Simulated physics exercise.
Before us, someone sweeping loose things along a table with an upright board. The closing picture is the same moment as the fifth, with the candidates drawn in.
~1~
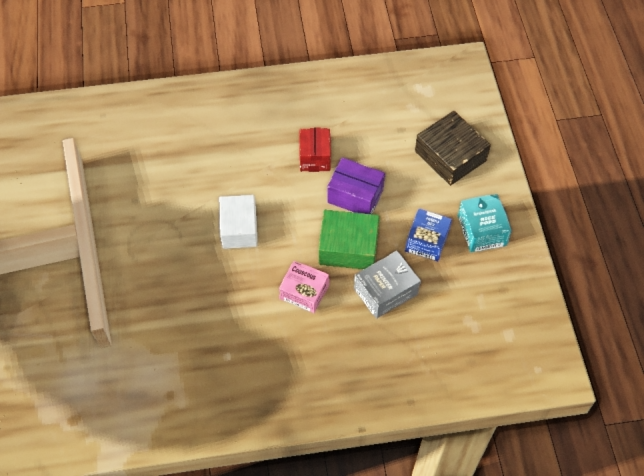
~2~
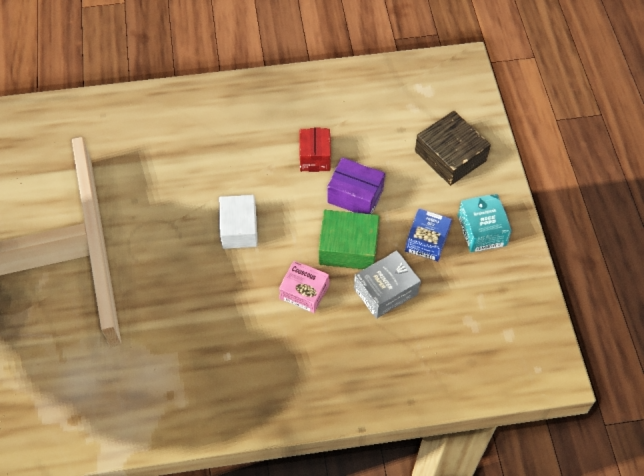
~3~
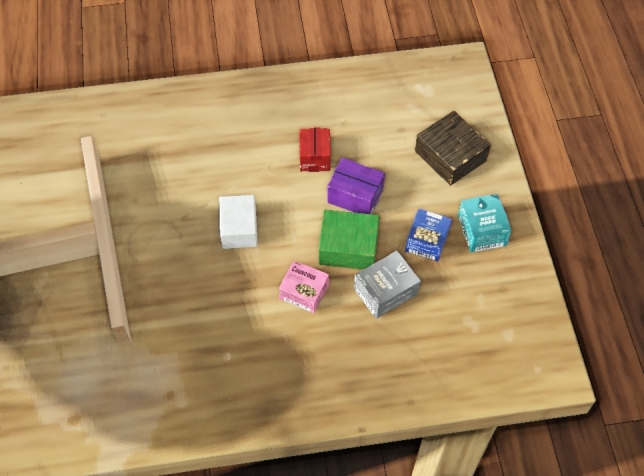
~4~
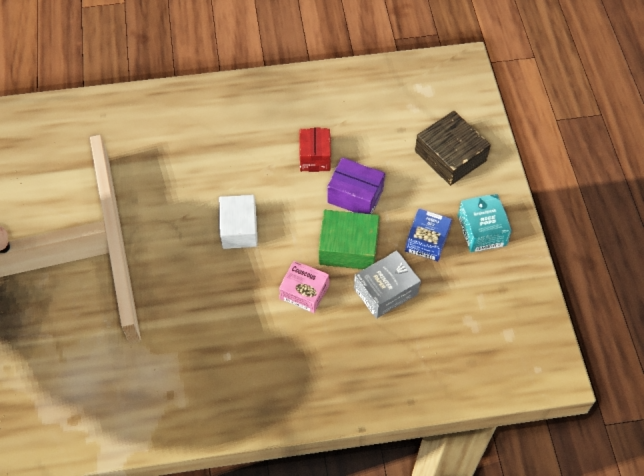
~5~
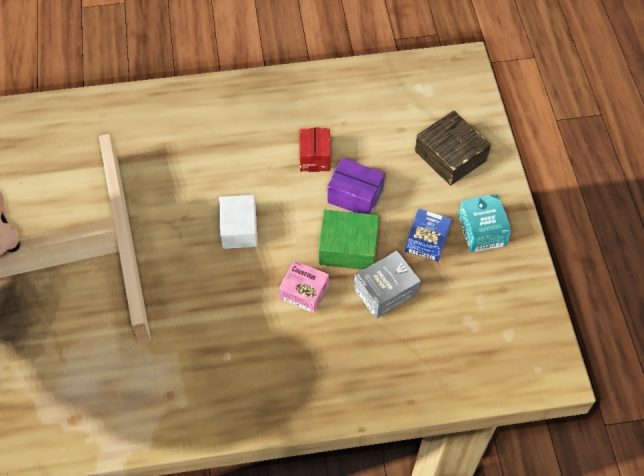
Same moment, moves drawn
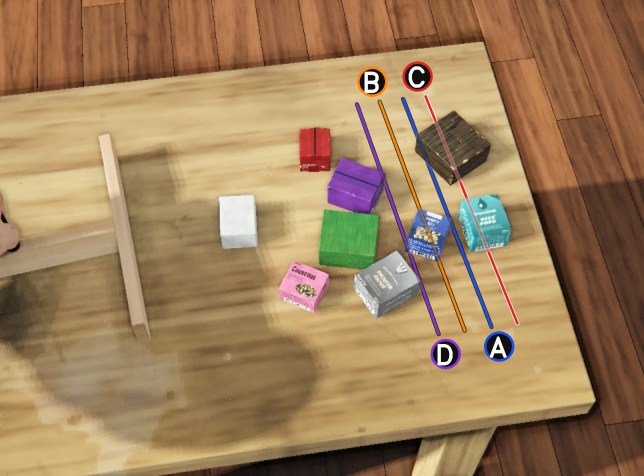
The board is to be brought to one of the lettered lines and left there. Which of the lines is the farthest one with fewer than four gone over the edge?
As far as mark C.
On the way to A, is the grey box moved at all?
Yes.
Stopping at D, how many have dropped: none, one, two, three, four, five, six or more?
By then, none.
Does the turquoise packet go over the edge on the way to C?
By then, yes.
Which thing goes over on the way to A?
The turquoise packet goes over.
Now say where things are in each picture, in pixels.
The first frame shows green block (349, 240); pink packet (304, 287); purple box (356, 188).
The second frame shows board (91, 227); red box (315, 150).
The third frame shows board (101, 226); blue packet (428, 235).
The fourth frame shows board (111, 225); white block (239, 221).
The fifth frame shows board (120, 223); green block (349, 240); pink packet (304, 287); purple box (356, 188).
On the marked copy, A at (444, 204); B at (419, 207); C at (468, 201); D at (395, 211).
With C. Early on, board (247, 208); white block (271, 216); turquoise packet (484, 223).
Further on, board (371, 192); turquoise packet (501, 223); black block (458, 144).
At the end, board (468, 180); turquoise packet over the edge; black block over the edge; three fallen.
As for the rest, A is within the limit but short; B is within the limit but short; D is within the limit but short.
